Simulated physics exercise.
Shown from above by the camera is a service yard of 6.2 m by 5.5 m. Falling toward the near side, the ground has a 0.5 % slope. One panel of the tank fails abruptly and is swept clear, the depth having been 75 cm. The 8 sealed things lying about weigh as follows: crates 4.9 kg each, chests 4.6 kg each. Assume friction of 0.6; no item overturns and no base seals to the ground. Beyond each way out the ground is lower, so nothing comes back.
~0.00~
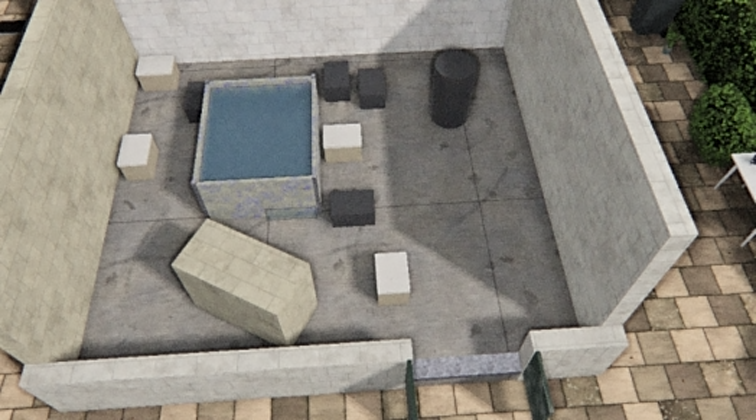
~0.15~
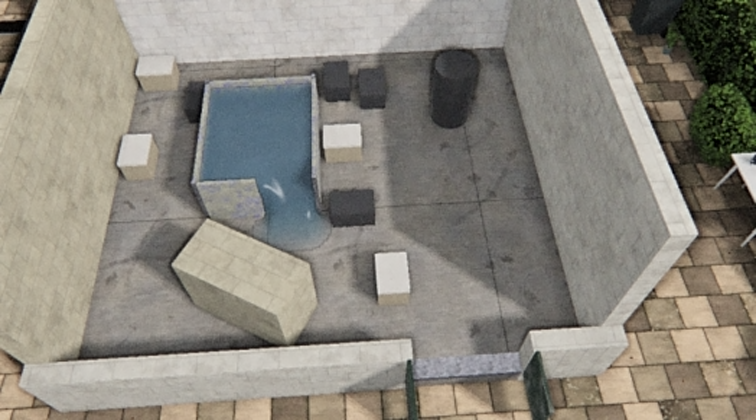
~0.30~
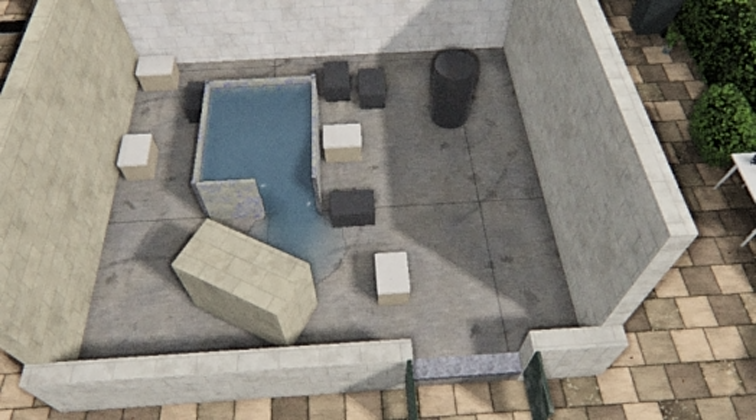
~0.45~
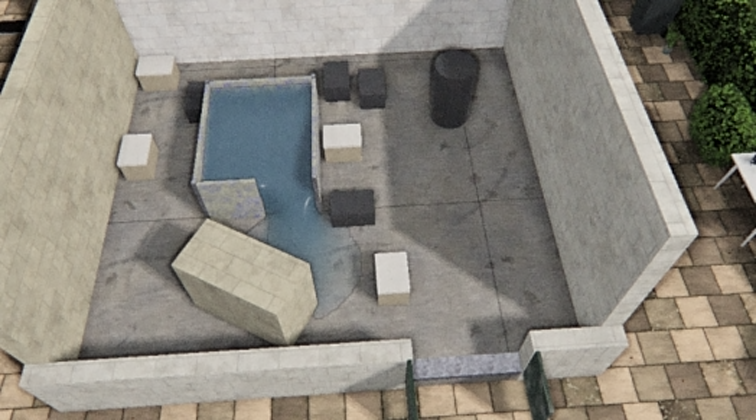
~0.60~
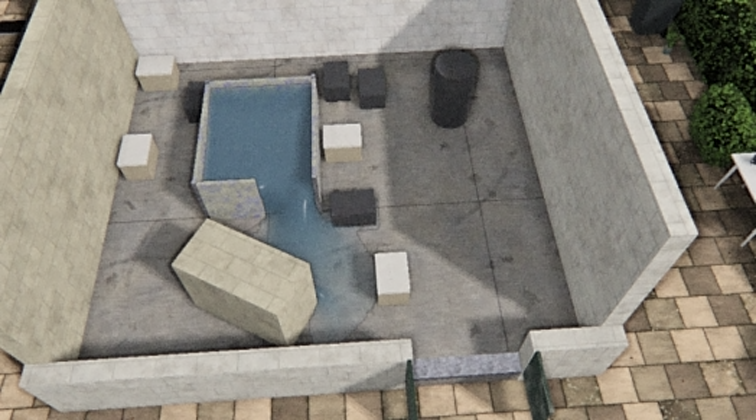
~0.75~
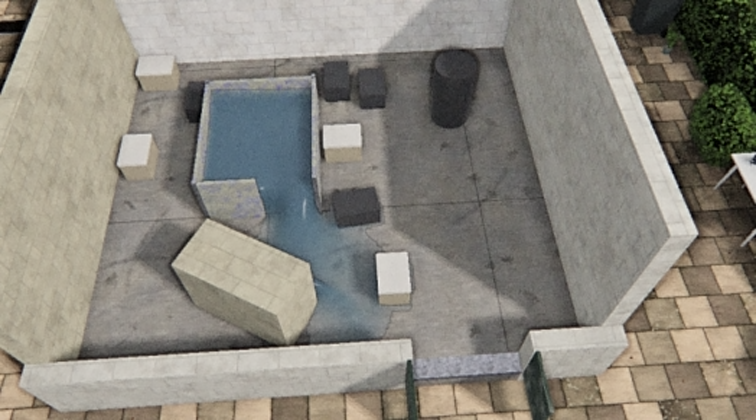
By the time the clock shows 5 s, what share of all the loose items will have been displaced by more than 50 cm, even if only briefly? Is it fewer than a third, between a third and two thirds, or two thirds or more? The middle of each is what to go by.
Fewer than a third.
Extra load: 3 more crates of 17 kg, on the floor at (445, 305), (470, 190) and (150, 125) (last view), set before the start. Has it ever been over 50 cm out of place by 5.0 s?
Well, in turn they are above that, below that and below that.
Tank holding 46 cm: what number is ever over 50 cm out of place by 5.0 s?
So the tally would be 1.
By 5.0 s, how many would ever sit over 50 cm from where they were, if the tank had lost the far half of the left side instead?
In that case the number is 5.
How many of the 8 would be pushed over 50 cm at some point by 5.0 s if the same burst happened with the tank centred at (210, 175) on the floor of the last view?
So the tally would be 2.
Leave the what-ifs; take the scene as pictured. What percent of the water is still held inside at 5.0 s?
About 84 per cent.
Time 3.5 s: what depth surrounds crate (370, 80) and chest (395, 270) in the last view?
Close to 0 and 8 centimetres.
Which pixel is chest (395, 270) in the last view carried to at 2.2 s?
My estimate: Around (552, 276).
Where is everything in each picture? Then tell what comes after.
The first frame shows a crate at (353, 202) rests on the ground; a chest at (392, 272) rests on the ground; 2.7 m2 under water; 0 of 8 have shifted.
The second frame shows a crate at (353, 202) rests on the ground; a chest at (392, 272) rests on the ground; water covers 3.2 m2; 0 of 8 have shifted.
The third frame shows a crate at (353, 202), on the bottom; a chest at (392, 272) rests on the ground; water covers 4.0 m2; 0 of 8 have shifted.
The fourth frame shows a crate at (353, 202) rests on the ground; a chest at (392, 272), on the bottom; 4.4 m2 under water; 0 of 8 have shifted.
The fifth frame shows a crate at (353, 202) rests on the ground; a chest at (392, 272), on the bottom; 5.0 m2 under water; 0 of 8 have shifted.
The sixth frame shows a crate at (356, 201) rests on the ground, 5 cm from its start; a chest at (393, 272) rests on the ground; water covers 5.5 m2; 1 of 8 have shifted.
After 1.1 s 0 of 8 are over 50 cm from their spots; 0 afloat.
After 2.2 s 1 of 8 are over 50 cm from their spots; 1 afloat.
After 3.5 s 1 of 8 are over 50 cm from their spots; 1 afloat.
After 5.0 s 2 of 8 are over 50 cm from their spots, and 2 have been at some point; 2 afloat.
